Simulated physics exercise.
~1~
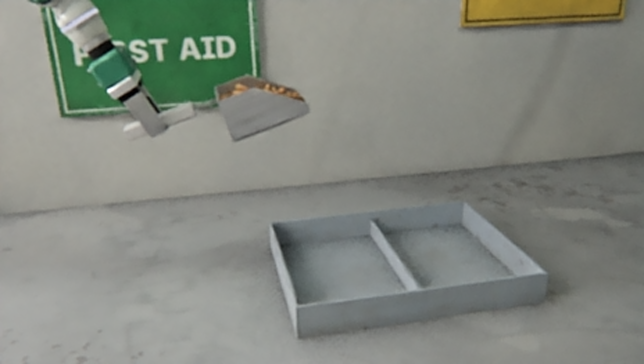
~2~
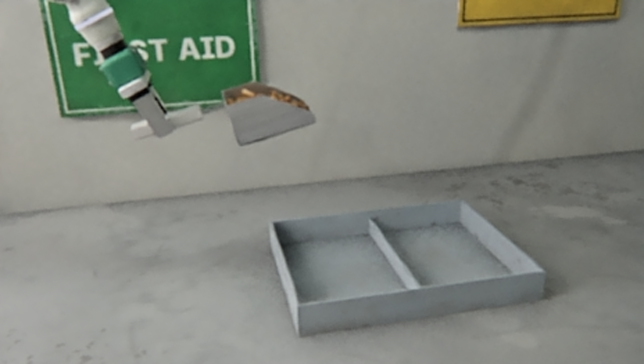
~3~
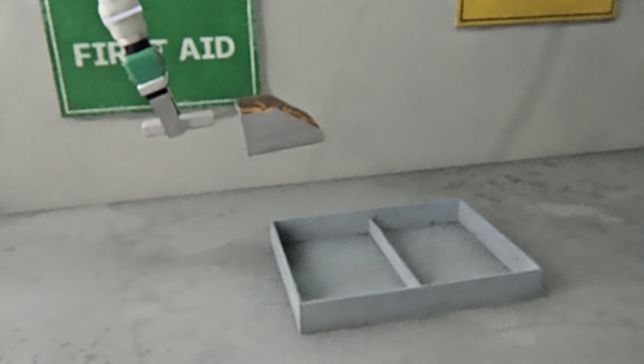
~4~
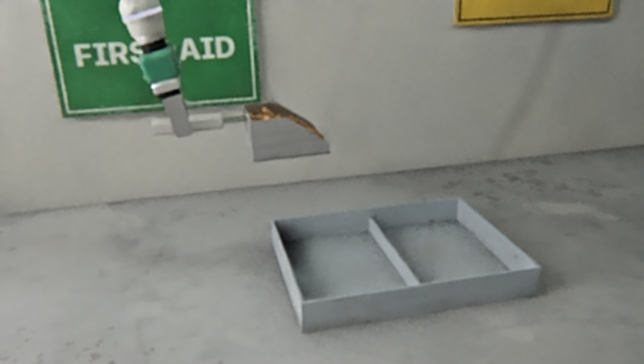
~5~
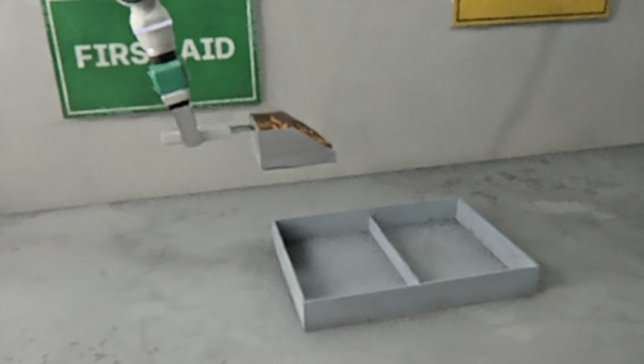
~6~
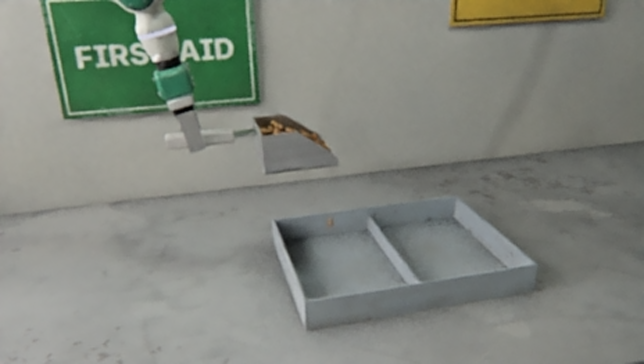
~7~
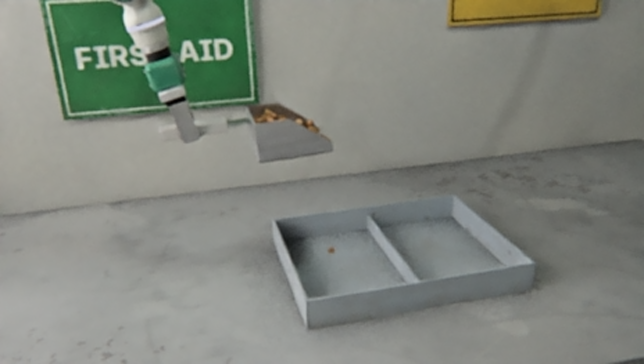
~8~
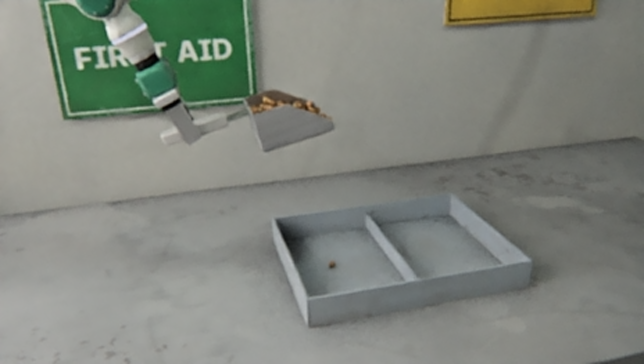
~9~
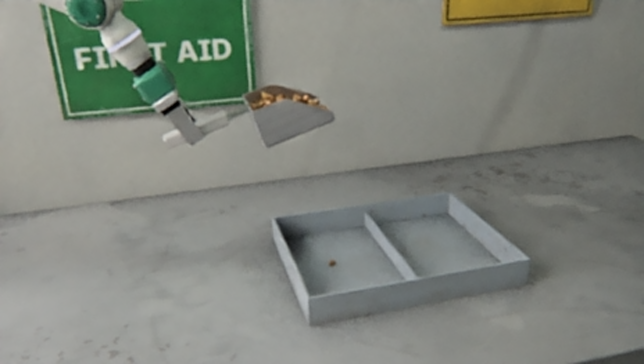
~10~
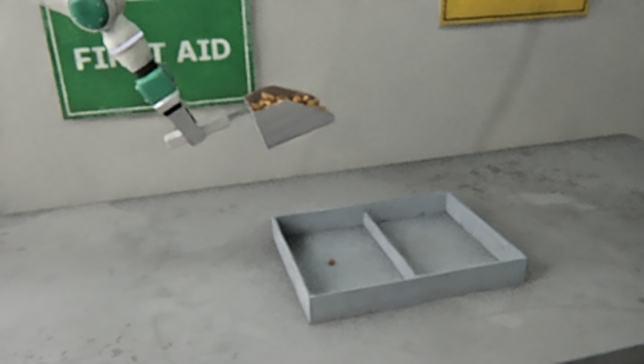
Robot arm lowering a scoop of beans over a divided grey tray, dropping one into the left part, then lifting and tilting back.
